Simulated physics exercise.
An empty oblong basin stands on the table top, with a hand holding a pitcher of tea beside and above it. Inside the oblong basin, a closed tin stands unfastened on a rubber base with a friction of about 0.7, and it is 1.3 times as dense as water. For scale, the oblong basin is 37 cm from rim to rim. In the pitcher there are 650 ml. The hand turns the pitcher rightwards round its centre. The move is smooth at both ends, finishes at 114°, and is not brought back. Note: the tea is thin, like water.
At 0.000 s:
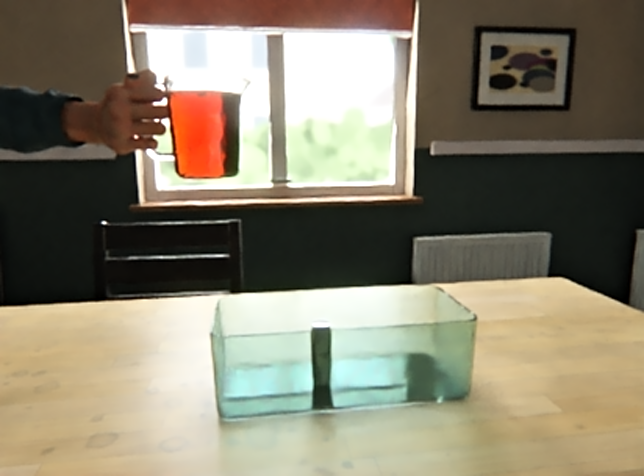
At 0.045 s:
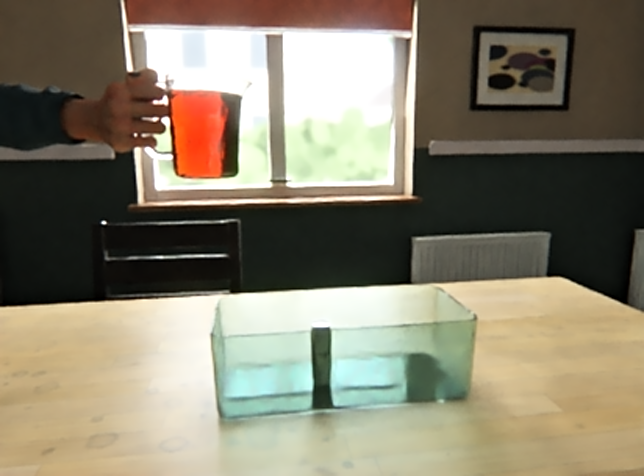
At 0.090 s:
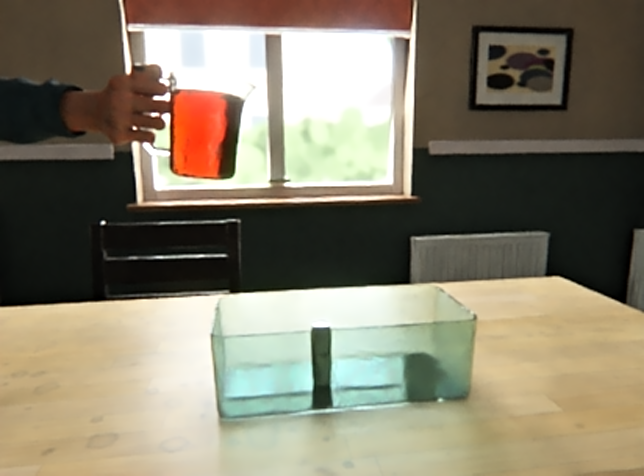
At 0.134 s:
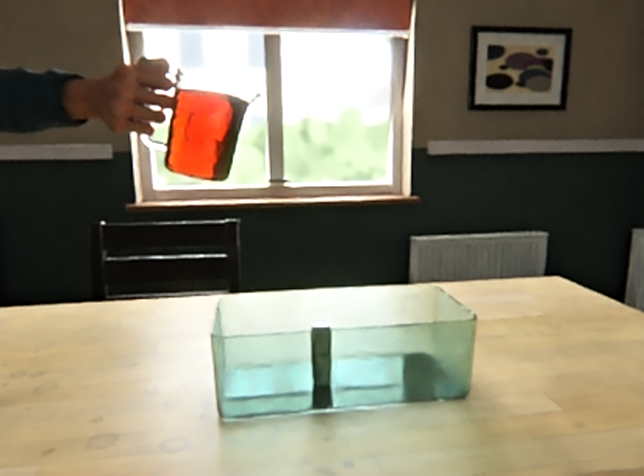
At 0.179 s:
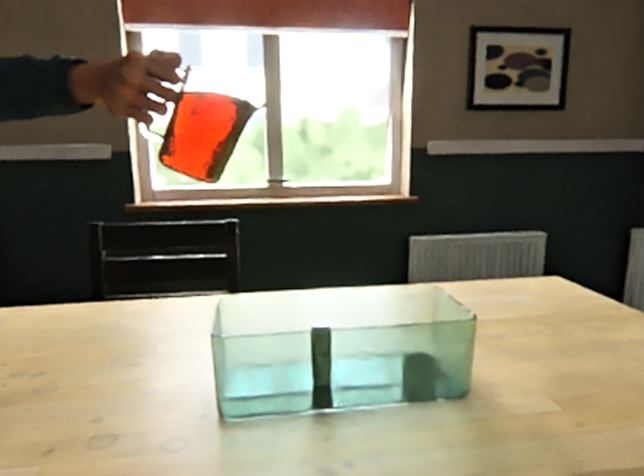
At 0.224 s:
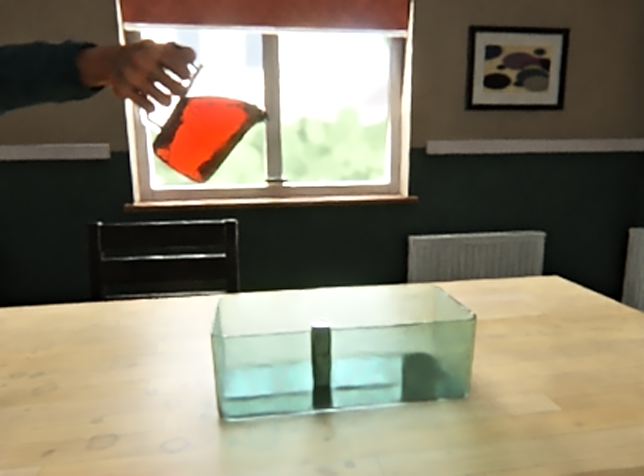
Hand holding a glass pitcher of red tea, tilting it smoothly rightwards above a clear oblong basin on a wooden table.
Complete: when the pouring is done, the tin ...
... is still on its feet.
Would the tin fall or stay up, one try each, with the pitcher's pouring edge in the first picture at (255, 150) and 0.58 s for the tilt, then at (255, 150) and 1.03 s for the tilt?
Try 1: Tipped over; try 2: Tipped over.
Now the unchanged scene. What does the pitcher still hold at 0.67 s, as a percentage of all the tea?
Near 9 in a hundred.
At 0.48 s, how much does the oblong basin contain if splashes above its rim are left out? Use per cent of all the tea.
About 5%.
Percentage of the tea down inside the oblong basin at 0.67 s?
60 %, more or less.
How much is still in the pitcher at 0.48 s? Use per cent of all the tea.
Fraction remaining: Approx. 52 per cent.
After 0.48 s the tilt is 106° and 51 per cent is still to pour; the tin stands where it began.
After 0.67 s the tilt is 114° and 9 per cent is still to pour; the tin stands where it began.
After 0.87 s the tilt is 114° and 0 per cent is still to pour; the tin stands where it began.
After 1.08 s the tilt is 114° and 0 per cent is still to pour; the tin stands where it began.
In the end the tin stands where it began.
